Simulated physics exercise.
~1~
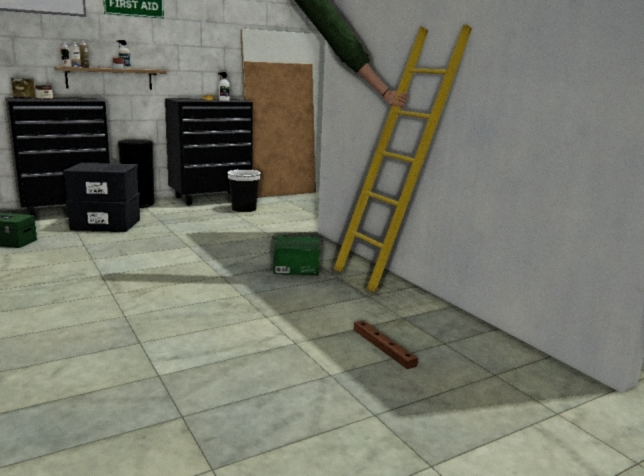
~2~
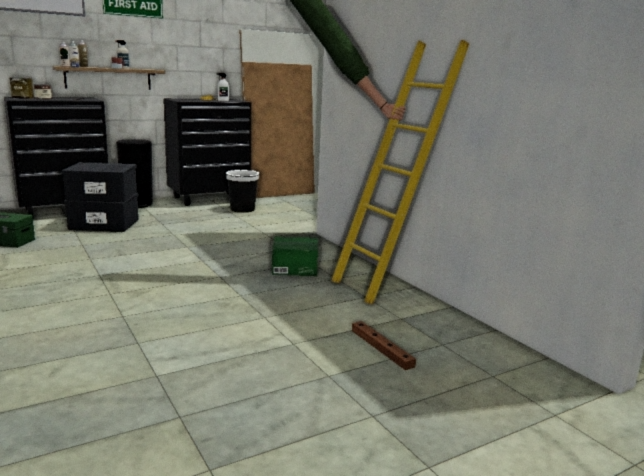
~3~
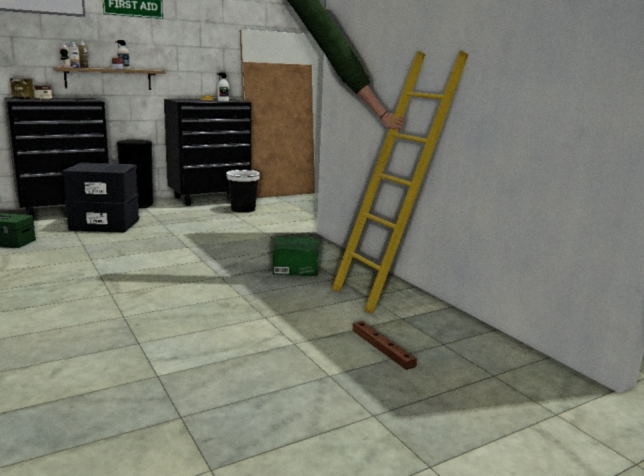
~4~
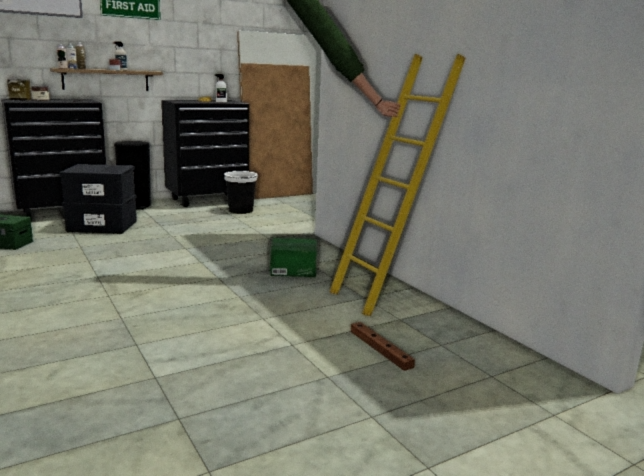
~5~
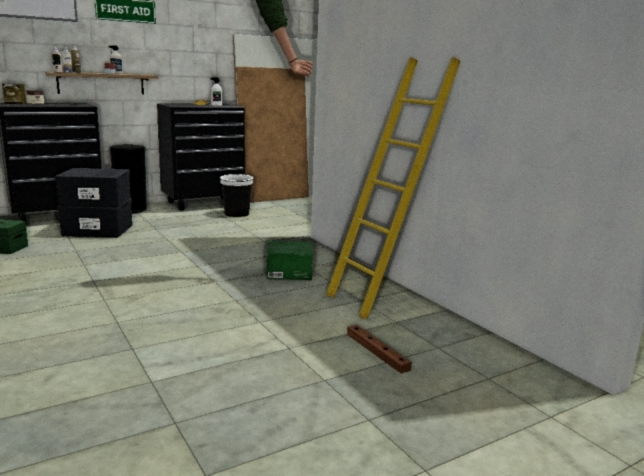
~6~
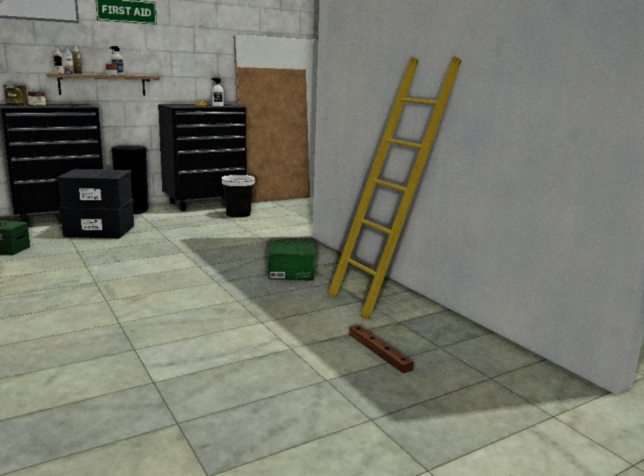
A yellow ladder was lowered at a slant against a pale wall by a green-sleeved hand, its feet coming down near a reddish batten on the tiled floor. The hand let go and drew away, and the ladder stayed leaning there.
